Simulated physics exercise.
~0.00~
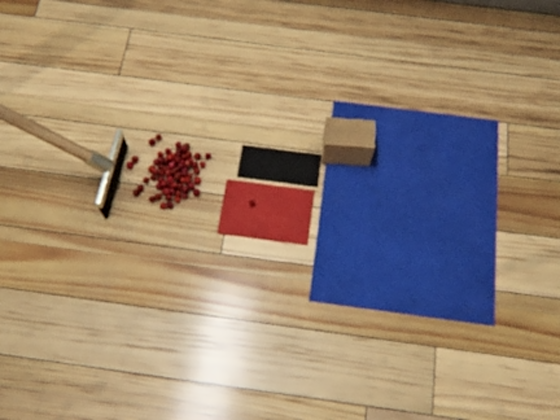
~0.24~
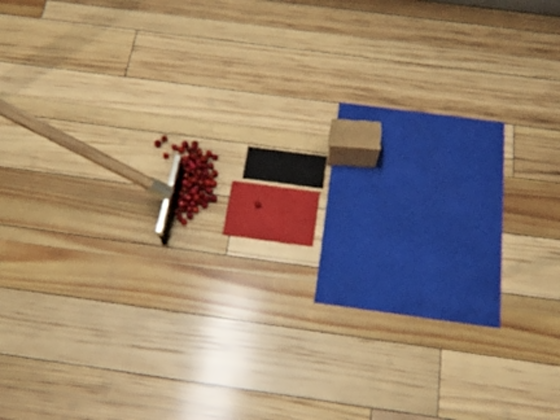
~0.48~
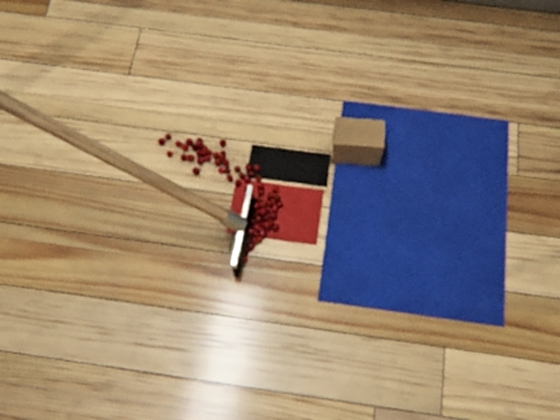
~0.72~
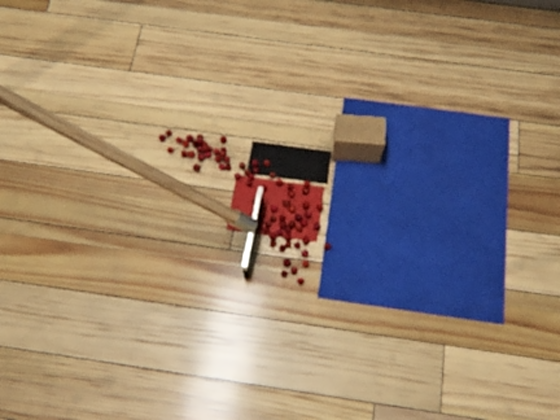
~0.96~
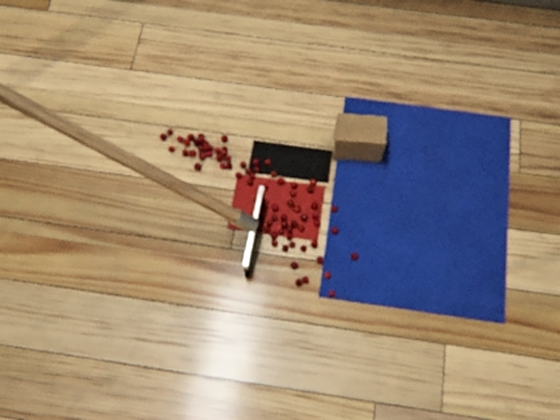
A large blue mat lies on a pale wooden floor, seen from above, with a brown block on its upper left corner and smaller black and red mats to its left. Farther left, a long-handled squeegee stands beside a loose cluster of dark red cranberries. The squeegee moves right and slightly down, bunching many berries against its blade and pushing them onto the red mat, while some stay behind at the upper left. It stops at the red mat, and berries roll onward. They end scattered, mostly on the red mat and bare floor, with a few on the black and blue mats.
